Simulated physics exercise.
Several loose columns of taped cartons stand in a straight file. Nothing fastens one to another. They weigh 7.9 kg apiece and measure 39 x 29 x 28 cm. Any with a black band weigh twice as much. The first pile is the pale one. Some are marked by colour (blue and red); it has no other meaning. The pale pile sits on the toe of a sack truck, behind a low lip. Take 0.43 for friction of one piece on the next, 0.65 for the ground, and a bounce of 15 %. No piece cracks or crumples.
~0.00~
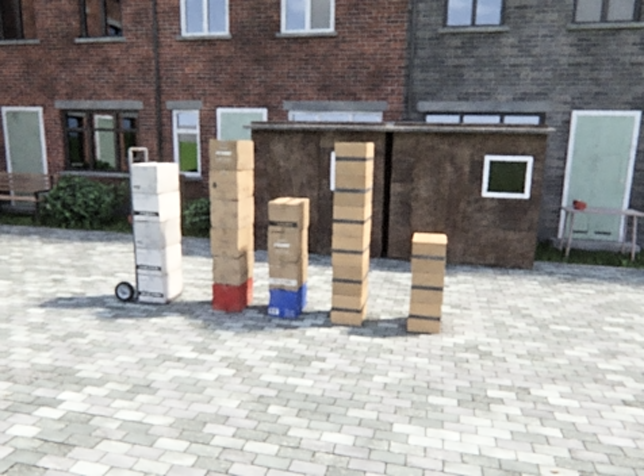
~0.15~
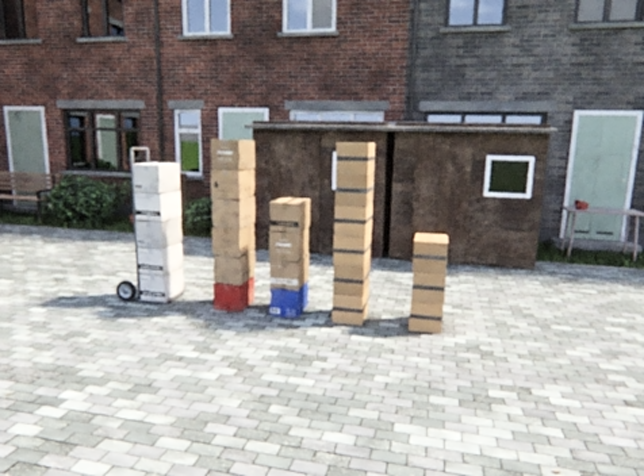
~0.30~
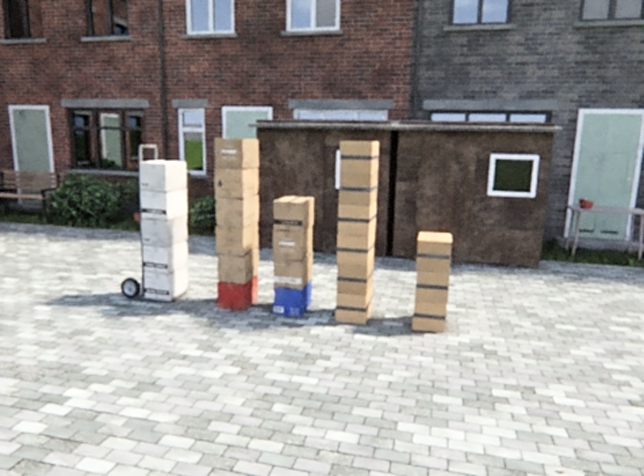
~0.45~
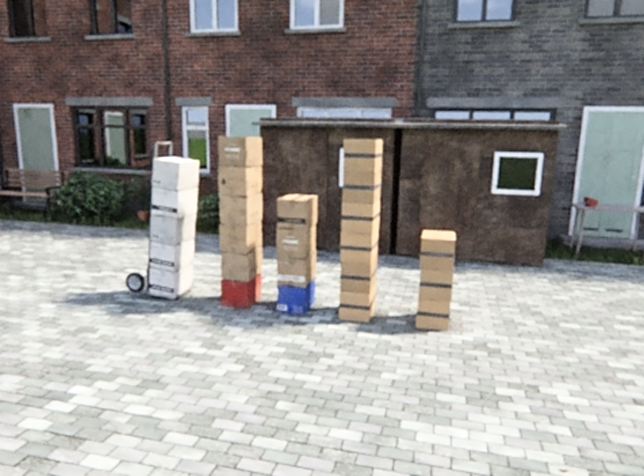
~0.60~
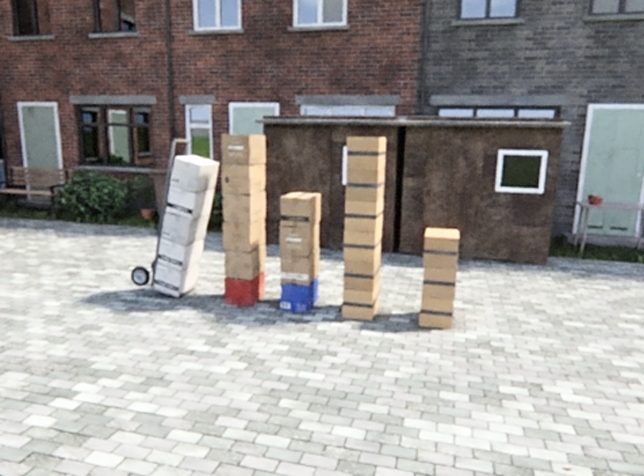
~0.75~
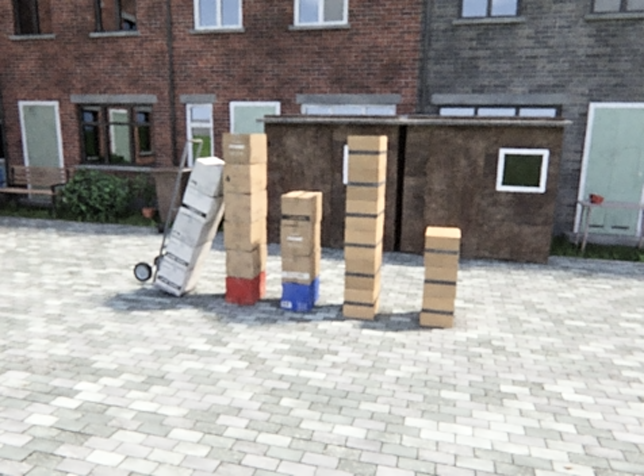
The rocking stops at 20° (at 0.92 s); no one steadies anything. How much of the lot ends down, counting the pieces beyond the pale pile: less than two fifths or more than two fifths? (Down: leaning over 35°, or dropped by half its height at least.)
Ending down: Upwards of two fifths.
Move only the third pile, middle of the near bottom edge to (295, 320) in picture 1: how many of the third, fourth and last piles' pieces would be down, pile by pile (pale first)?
In that case third 3, fourth 6, last 3.
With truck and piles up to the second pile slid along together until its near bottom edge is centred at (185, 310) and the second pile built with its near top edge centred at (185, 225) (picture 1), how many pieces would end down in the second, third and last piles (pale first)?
Then second 3, third 0, last 0.
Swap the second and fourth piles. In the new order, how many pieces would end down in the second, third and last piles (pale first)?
Then second 6, third 4, last 3.
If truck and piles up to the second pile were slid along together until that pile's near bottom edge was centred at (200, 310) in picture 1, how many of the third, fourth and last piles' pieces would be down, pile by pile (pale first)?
In that case third 4, fourth 6, last 3.
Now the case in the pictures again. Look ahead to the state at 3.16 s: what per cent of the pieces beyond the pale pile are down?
By then 100 per cent.
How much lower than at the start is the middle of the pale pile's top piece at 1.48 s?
Roughly 20 cm.
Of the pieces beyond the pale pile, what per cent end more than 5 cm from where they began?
It is 100 per cent.
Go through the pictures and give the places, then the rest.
In the first frame (pixels give the middle of a visible side; the camera pans a little), truck frame (131, 181) 0° forward; red carton (225, 298); blue carton (282, 304); none of the others has stirred.
The second frame shows truck frame (133, 180) 0° forward; red carton (227, 298).
The third frame shows truck frame 2° forward; red carton (230, 296).
The fourth frame shows truck frame 7° forward, top of the pale pile leaning 6°; red carton (234, 294); none of the others has stirred.
The fifth frame shows truck frame (169, 172) 13° forward, top of the pale pile leaning 13°; red carton (237, 292); none of the others has stirred.
The sixth frame shows truck frame (181, 171) 18° forward, top of the pale pile leaning 22°; red carton (238, 291); blue carton (295, 297); none of the others has stirred.
After 1.48 s, 5 of the pale pile down; none of the 19 other cartons down, 8 disturbed; red carton 18° from how it stood.
After 2.28 s, 5 of the pale pile down; 8 of the 19 other cartons down; red carton 46° from how it stood; blue carton 35° from how it stood.
After 3.16 s, 5 of the pale pile down; 19 of the 19 other cartons down; blue carton 49° from how it stood; red carton 47° from how it stood.
In the end (4.3 s), 5 of the pale pile down; 19 of the 19 other cartons down; blue carton 49° from how it stood; red carton 47° from how it stood. That is 100 per cent. From the last view, middles, blue carton near (315, 287), red carton near (259, 281).
